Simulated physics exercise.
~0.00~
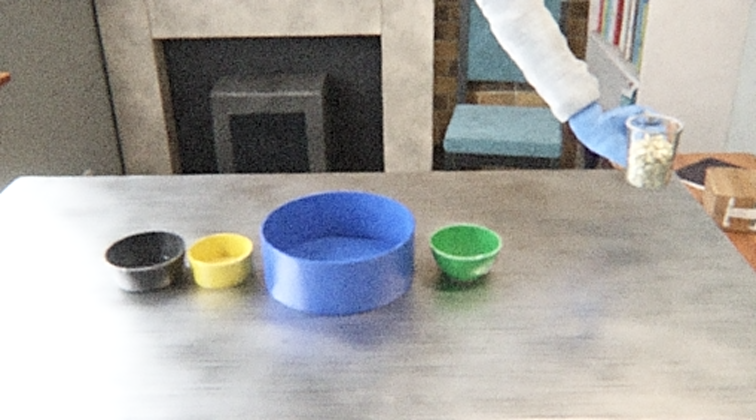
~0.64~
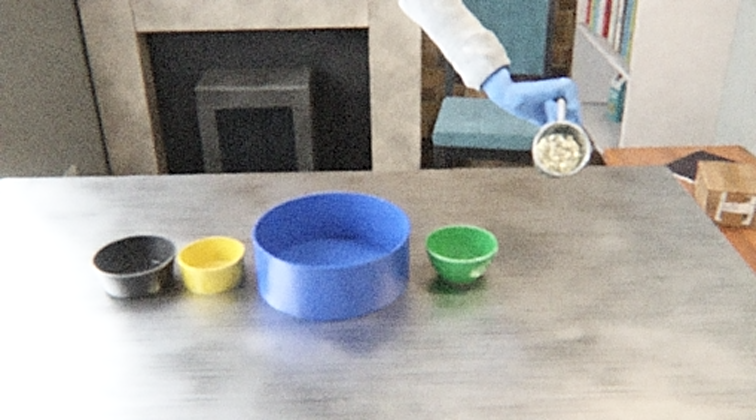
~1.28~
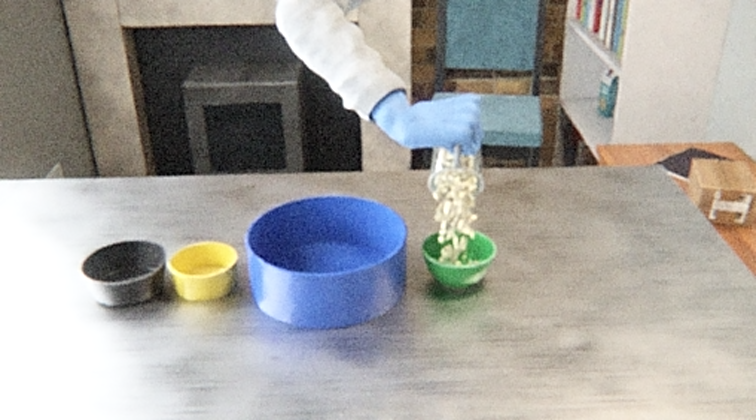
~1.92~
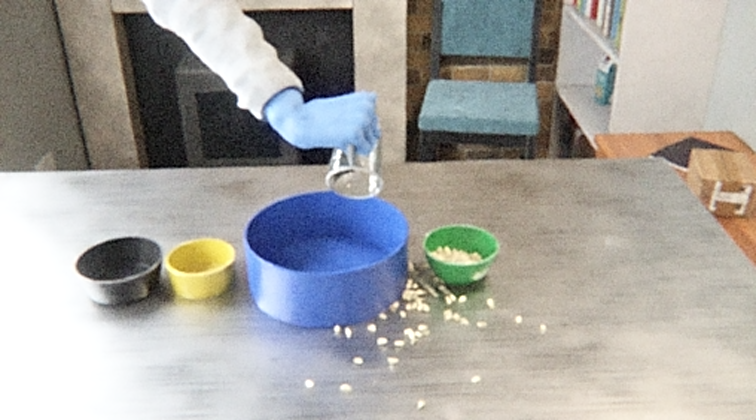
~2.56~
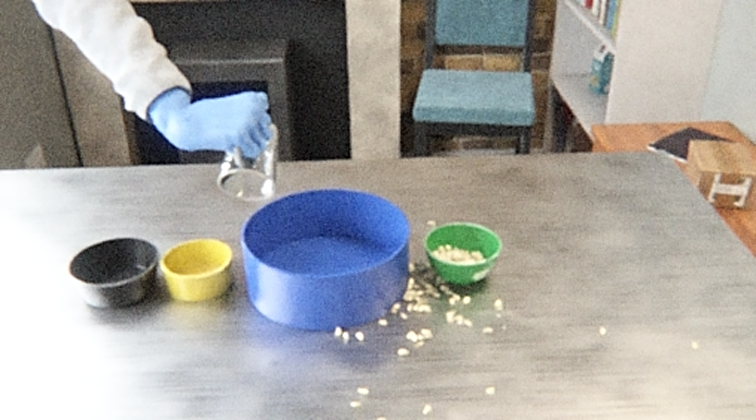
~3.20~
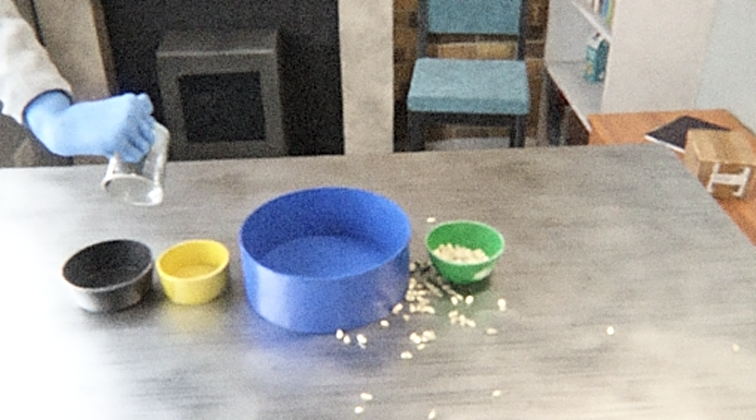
In this clip, a blue-gloved hand carries a clear cup of white beans leftward over a table, tipping them above a green bowl. Most land in the bowl while others scatter across the tabletop, and the emptied cup continues left past the blue pot, leaving the other containers empty.
